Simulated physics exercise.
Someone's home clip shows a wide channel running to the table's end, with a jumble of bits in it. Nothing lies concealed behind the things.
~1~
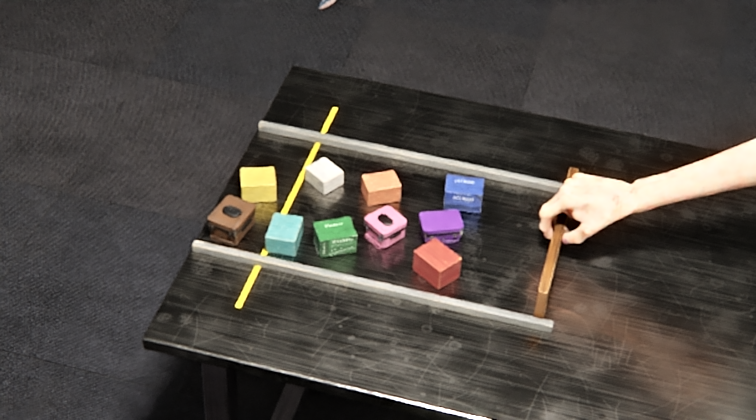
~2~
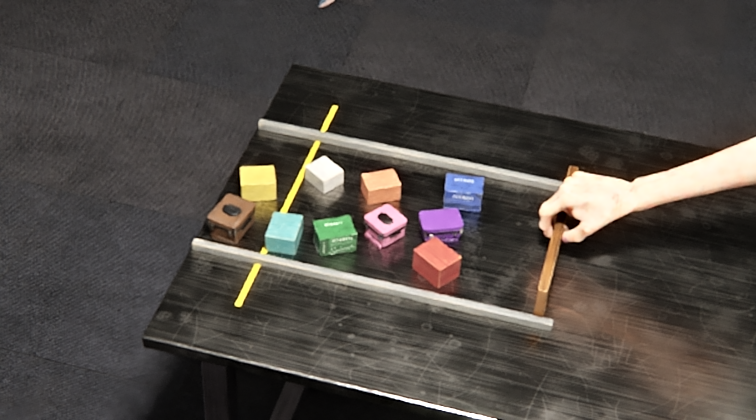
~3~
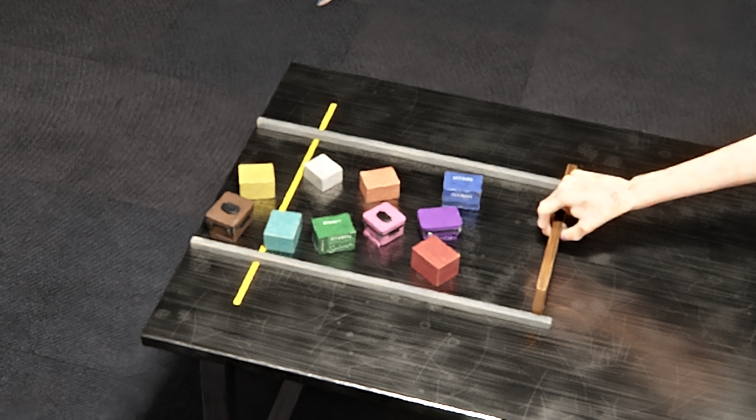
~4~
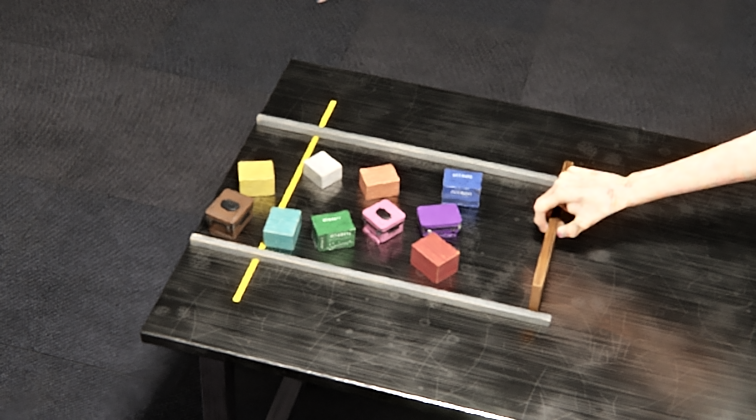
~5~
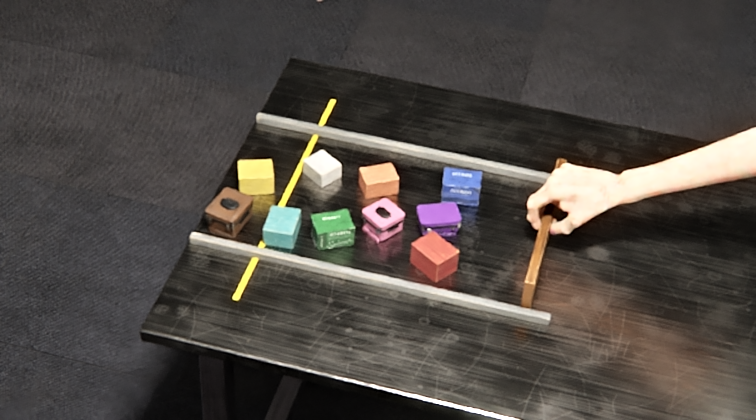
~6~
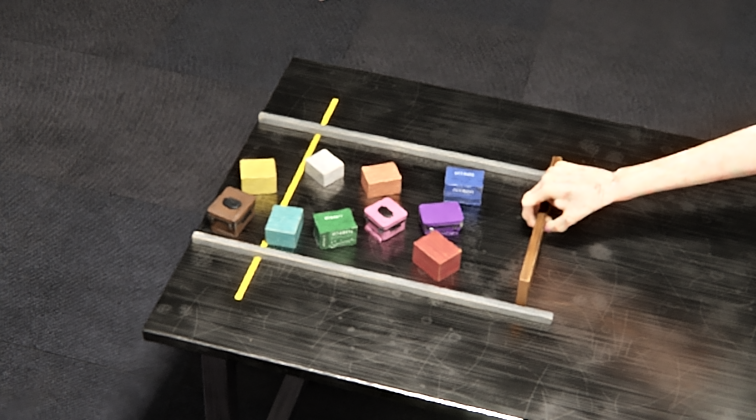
A hand slides a wooden bar slightly left between two rails toward colourful, unmoving blocks.
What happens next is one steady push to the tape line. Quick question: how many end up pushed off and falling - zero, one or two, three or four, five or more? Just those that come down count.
One or two.
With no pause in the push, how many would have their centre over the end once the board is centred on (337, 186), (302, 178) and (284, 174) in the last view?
Per position: 0 / 2 / 3.
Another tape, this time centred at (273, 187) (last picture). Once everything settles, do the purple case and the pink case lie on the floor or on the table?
Purple case - safe; pink case - safe.
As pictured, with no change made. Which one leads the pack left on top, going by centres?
That'd be the yellow block, foremost of the lot.
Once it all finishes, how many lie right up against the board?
4 in contact.
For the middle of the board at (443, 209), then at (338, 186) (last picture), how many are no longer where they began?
First 4, after that 9.
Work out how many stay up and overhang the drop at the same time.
The total would be 2.
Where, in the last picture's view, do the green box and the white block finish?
First at (222, 212); second at (258, 135).
Early on, none off yet; brown case at rest near (232, 212); yellow block at rest near (258, 177); turquoise block at rest near (284, 226).
A while later, none off yet; brown case at rest near (232, 212); yellow block at rest near (258, 177); turquoise block moving near (276, 225).
Further along, none off yet; brown case travelled about its own width near (200, 208); yellow block at rest near (258, 177); turquoise block travelled about its own width near (229, 217).
Finally, the number that fall off is one or two; lost, turquoise block and brown case.
